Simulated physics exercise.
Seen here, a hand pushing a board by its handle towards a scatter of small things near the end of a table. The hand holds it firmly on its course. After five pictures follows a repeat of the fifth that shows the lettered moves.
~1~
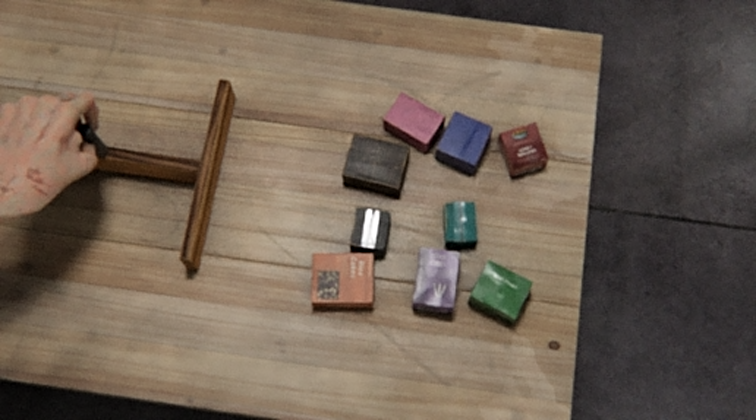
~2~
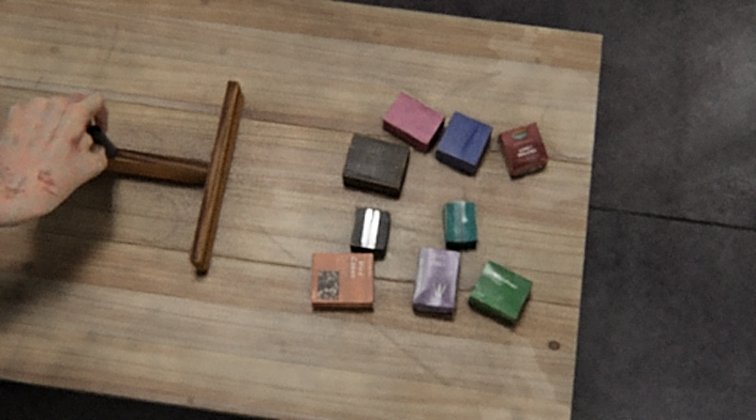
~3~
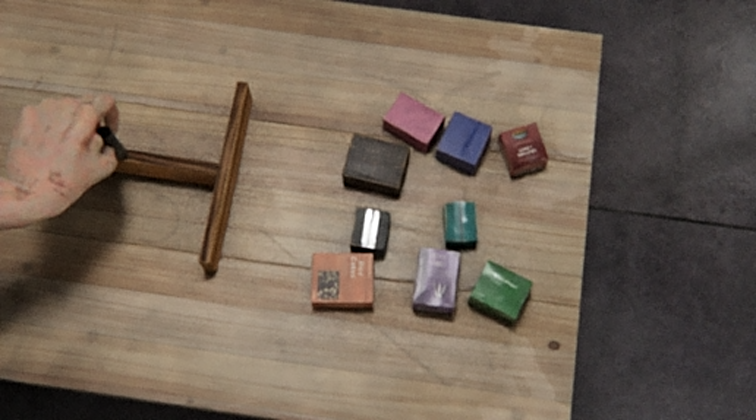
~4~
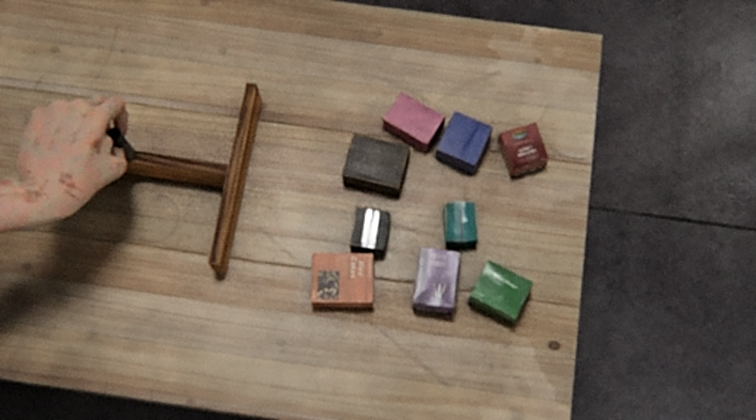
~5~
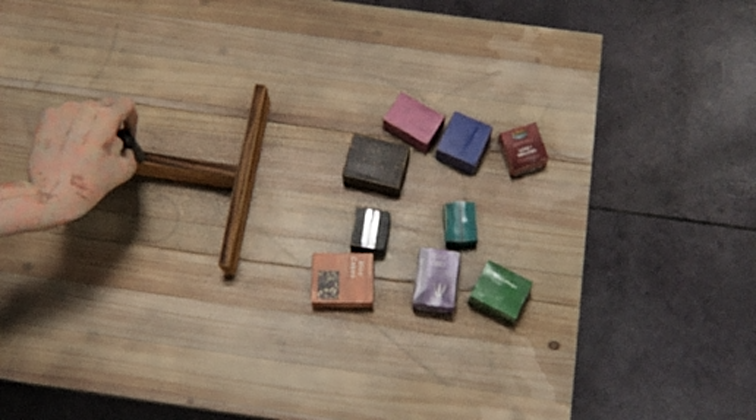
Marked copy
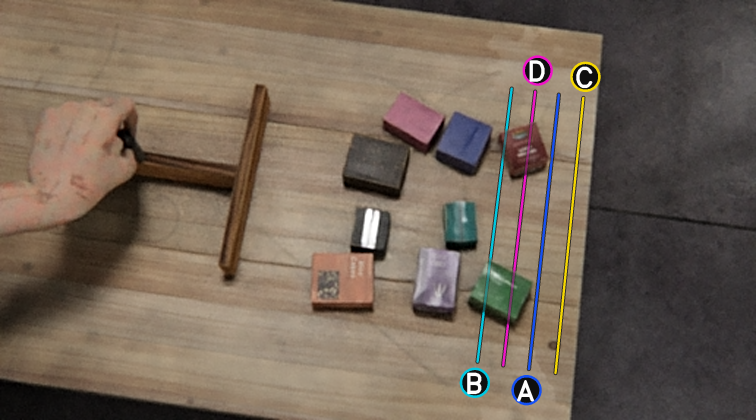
A hand gripped the handle of a wooden T-shaped board and slid it slowly a short way right across a wooden table, towards a scatter of small coloured blocks that stayed still.
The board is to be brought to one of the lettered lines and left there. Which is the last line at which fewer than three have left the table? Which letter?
It can go as far as B.
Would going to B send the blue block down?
By then, no.
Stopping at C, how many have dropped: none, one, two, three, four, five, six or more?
Six or more.
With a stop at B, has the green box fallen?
Yes.
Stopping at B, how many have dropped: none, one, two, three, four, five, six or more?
Two.
On the marked copy, A at (545, 226); B at (495, 219); C at (570, 229); D at (520, 223).
Taking B. A third of the way, board (333, 184); orange packet (355, 285); red packet (523, 150).
Two thirds of the way, board (424, 197); green box (547, 299); red packet (556, 153).
When it is over, board (494, 206); green box over the edge; red packet over the edge; two fallen.
As for the rest, A drops five; C drops nine; D drops four.
